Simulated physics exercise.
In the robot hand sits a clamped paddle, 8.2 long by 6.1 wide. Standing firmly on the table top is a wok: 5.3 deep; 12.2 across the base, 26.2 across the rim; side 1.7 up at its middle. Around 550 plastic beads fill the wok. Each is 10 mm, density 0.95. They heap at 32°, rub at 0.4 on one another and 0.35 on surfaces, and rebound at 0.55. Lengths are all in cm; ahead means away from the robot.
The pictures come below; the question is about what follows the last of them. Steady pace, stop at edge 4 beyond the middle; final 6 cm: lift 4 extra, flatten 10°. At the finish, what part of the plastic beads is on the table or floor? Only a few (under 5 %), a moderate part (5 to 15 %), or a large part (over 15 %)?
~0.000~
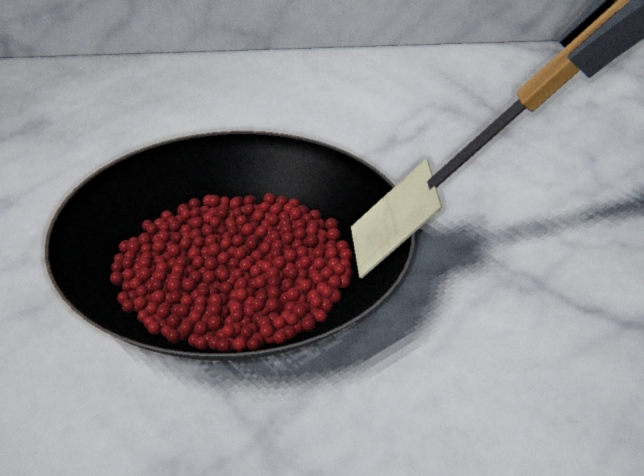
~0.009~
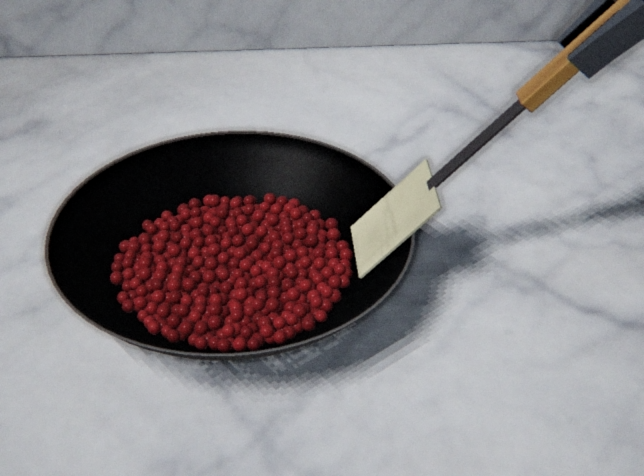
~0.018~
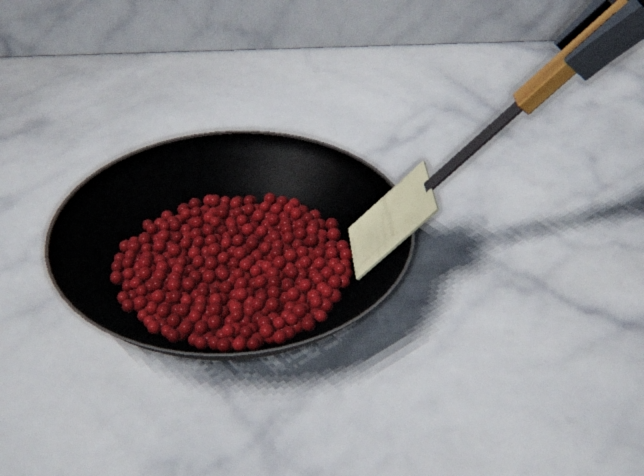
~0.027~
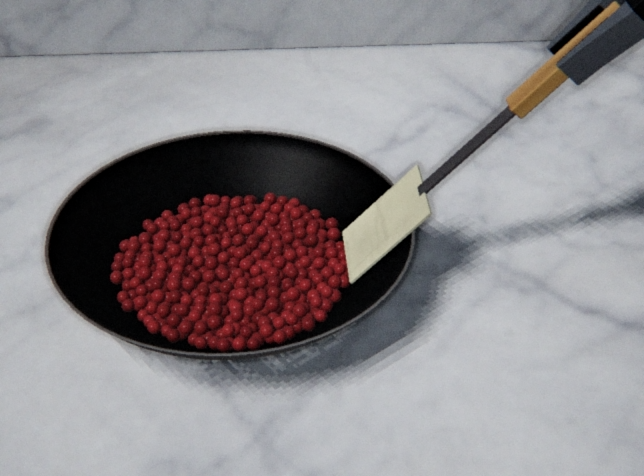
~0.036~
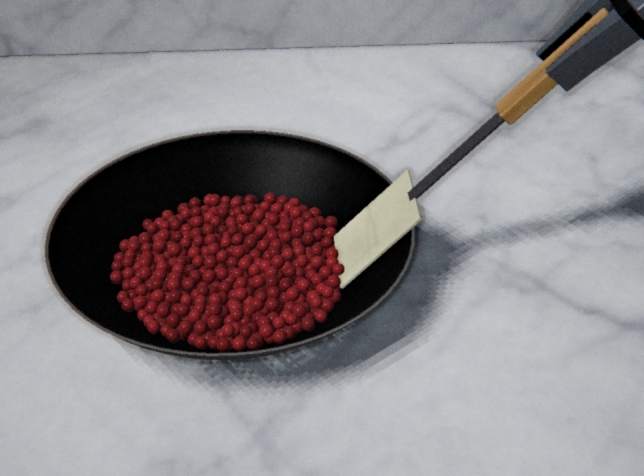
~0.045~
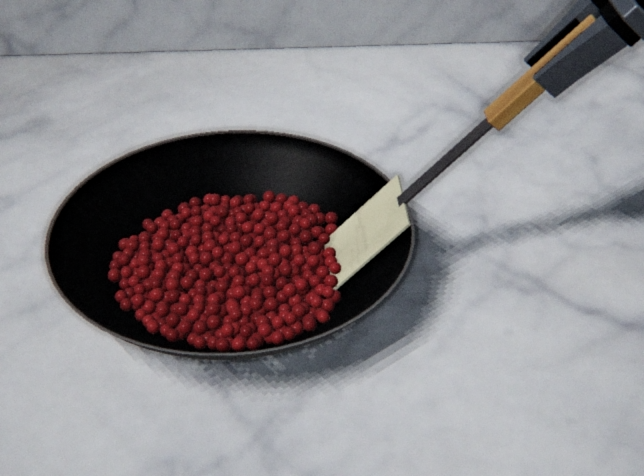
Only a few.
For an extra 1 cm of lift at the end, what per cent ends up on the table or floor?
Close to 0 in a hundred.
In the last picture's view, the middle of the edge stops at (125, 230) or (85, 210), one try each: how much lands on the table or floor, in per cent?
Roughly 10 and 20 per cent.
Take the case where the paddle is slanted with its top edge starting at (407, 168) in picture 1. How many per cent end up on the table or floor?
Spill: Approx. 0 per cent.
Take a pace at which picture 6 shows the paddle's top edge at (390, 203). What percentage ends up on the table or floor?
Estimate: Close to 10 %.
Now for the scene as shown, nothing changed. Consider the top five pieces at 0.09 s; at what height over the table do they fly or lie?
Height: Approx. 5 cm.
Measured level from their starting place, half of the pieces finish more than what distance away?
Some 3 centimetres.
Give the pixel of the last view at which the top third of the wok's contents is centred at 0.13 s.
It is centred close to (182, 261).
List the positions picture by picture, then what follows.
The first picture shows paddle top edge at (434, 182), sloping 48°; upper third of the load around (236, 262), from x 115 to 345, top at y 200; 553 in the wok.
The second picture shows paddle top edge at (434, 183), sloping 48°; upper third of the load around (236, 261), from x 115 to 345, top at y 200.
The third picture shows paddle top edge at (431, 184), sloping 48°; upper third of the load around (236, 261), from x 115 to 345, top at y 200.
The fourth picture shows paddle top edge at (424, 188), sloping 48°; upper third of the load around (235, 262), from x 115 to 345, top at y 200.
The fifth picture shows paddle top edge at (415, 194), sloping 48°; upper third of the load around (238, 261), from x 115 to 340, top at y 200.
The sixth picture shows paddle top edge at (404, 199), sloping 48°; upper third of the load around (237, 259), from x 115 to 335, top at y 195; 553 in the wok.
After 0.09 s, sloping 48°, highest piece 6 above the table; 553 in the wok.
After 0.13 s, sloping 44°, highest piece 8 above the table; 553 in the wok.
After 0.35 s, sloping 38°, highest piece 6 above the table; 551 in the wok, 1 on the table or floor, 1 on the blade or in flight.
After 1.40 s, sloping 38°, highest piece 5 above the table; 550 in the wok, 3 on the table or floor.
At rest, 550 in the wok, 3 on the table or floor. That is 1 % on the table or floor.
